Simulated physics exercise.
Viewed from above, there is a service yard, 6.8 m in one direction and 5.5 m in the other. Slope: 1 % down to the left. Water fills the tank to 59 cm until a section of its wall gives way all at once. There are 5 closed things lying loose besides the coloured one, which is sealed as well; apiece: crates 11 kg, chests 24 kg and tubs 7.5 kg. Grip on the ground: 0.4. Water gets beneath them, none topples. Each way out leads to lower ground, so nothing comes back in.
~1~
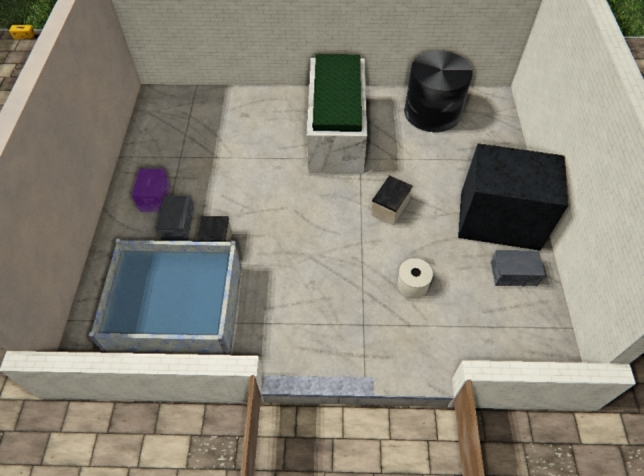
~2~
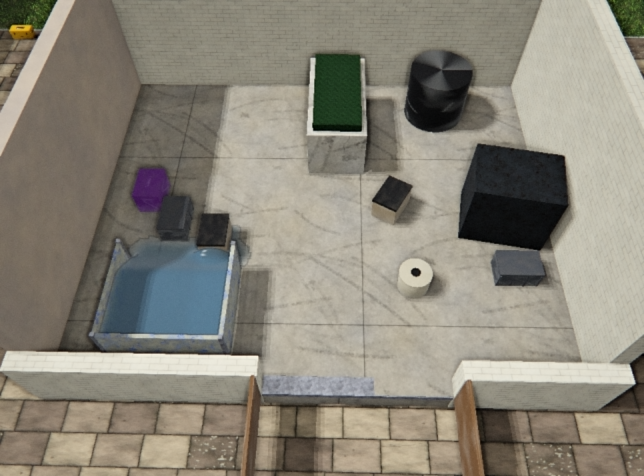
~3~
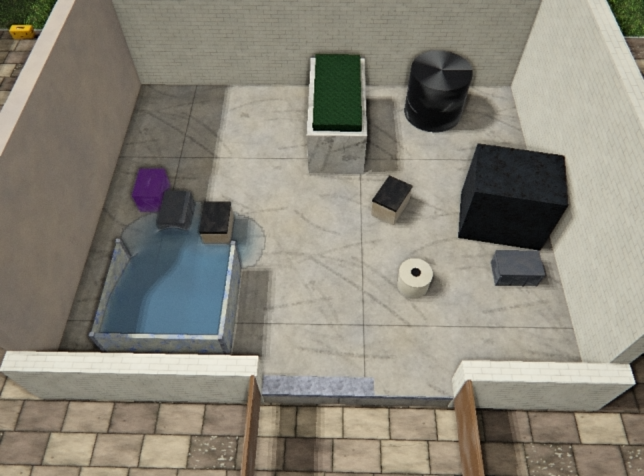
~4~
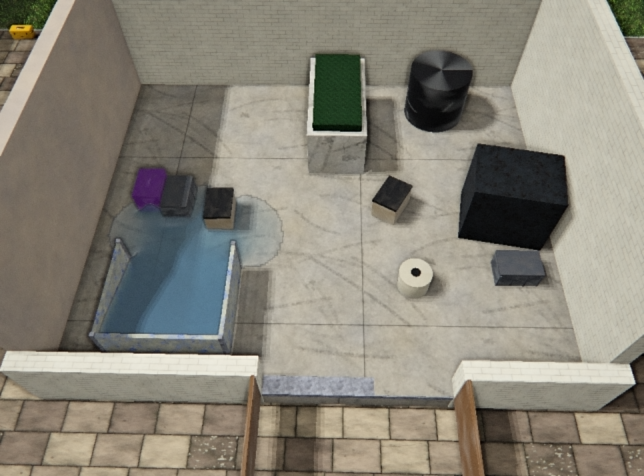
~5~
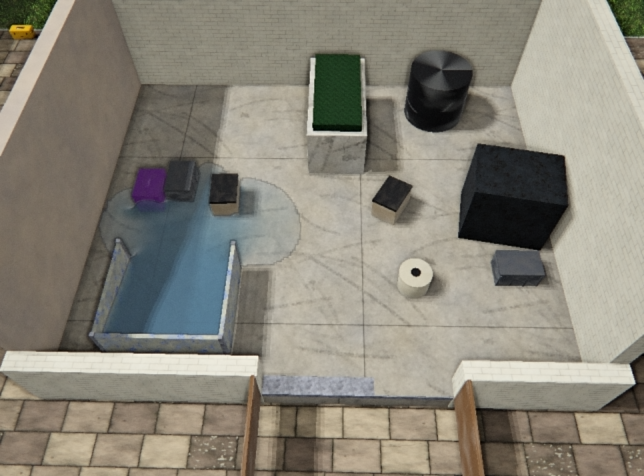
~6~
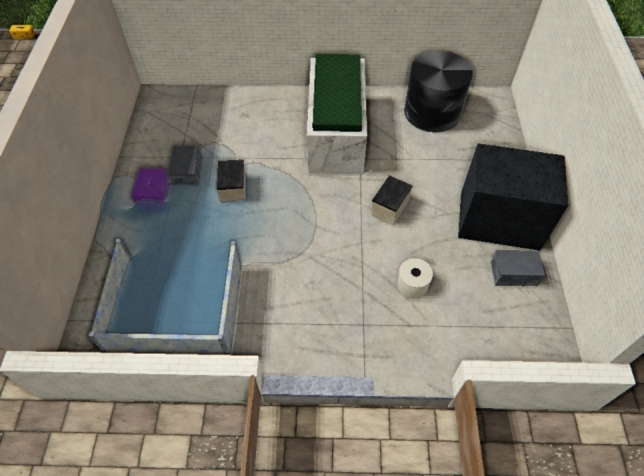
Water spreads from an opened pool across the yard floor, shifting two dark boxes backward.
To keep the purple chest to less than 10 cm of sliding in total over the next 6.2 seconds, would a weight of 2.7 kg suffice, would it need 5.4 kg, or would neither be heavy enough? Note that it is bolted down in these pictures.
Lightweight and heavyweight both lose.
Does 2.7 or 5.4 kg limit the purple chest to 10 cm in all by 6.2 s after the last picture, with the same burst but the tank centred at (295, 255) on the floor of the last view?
Then the answer is that no option works.
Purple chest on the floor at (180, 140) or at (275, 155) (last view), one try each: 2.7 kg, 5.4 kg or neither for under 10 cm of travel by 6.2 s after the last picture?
In that order: Both fail; both fail.
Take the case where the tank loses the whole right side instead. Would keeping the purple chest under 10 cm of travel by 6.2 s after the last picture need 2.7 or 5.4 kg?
Then even the small mass works.
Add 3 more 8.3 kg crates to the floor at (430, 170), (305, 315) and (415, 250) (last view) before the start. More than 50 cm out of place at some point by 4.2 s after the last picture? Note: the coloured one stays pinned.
Each in turn: Not that far, not that far, not that far.
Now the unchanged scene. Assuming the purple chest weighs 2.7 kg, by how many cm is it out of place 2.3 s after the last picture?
Close to 250 centimetres.
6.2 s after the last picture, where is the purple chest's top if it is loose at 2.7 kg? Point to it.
Near (147, 81).
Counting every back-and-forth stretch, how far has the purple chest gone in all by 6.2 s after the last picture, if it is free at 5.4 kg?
I'd say close to 600 cm in total.
Then, 0.6 s after the last picture the purple chest would be 211 cm from its start with 2.7 kg and 204 cm from its start with 5.4 kg; 4 cm of water round it then.
Then, 2.3 s after the last picture the purple chest would be 241 cm from its start with 2.7 kg and 213 cm from its start with 5.4 kg; 20 cm of water round it then.
Then, 4.2 s after the last picture the purple chest would be 239 cm from its start with 2.7 kg and 169 cm from its start with 5.4 kg; 9 cm of water round it then.
Then, 6.2 s after the last picture the purple chest would be 229 cm from its start with 2.7 kg and 117 cm from its start with 5.4 kg; 5 cm of water round it then.
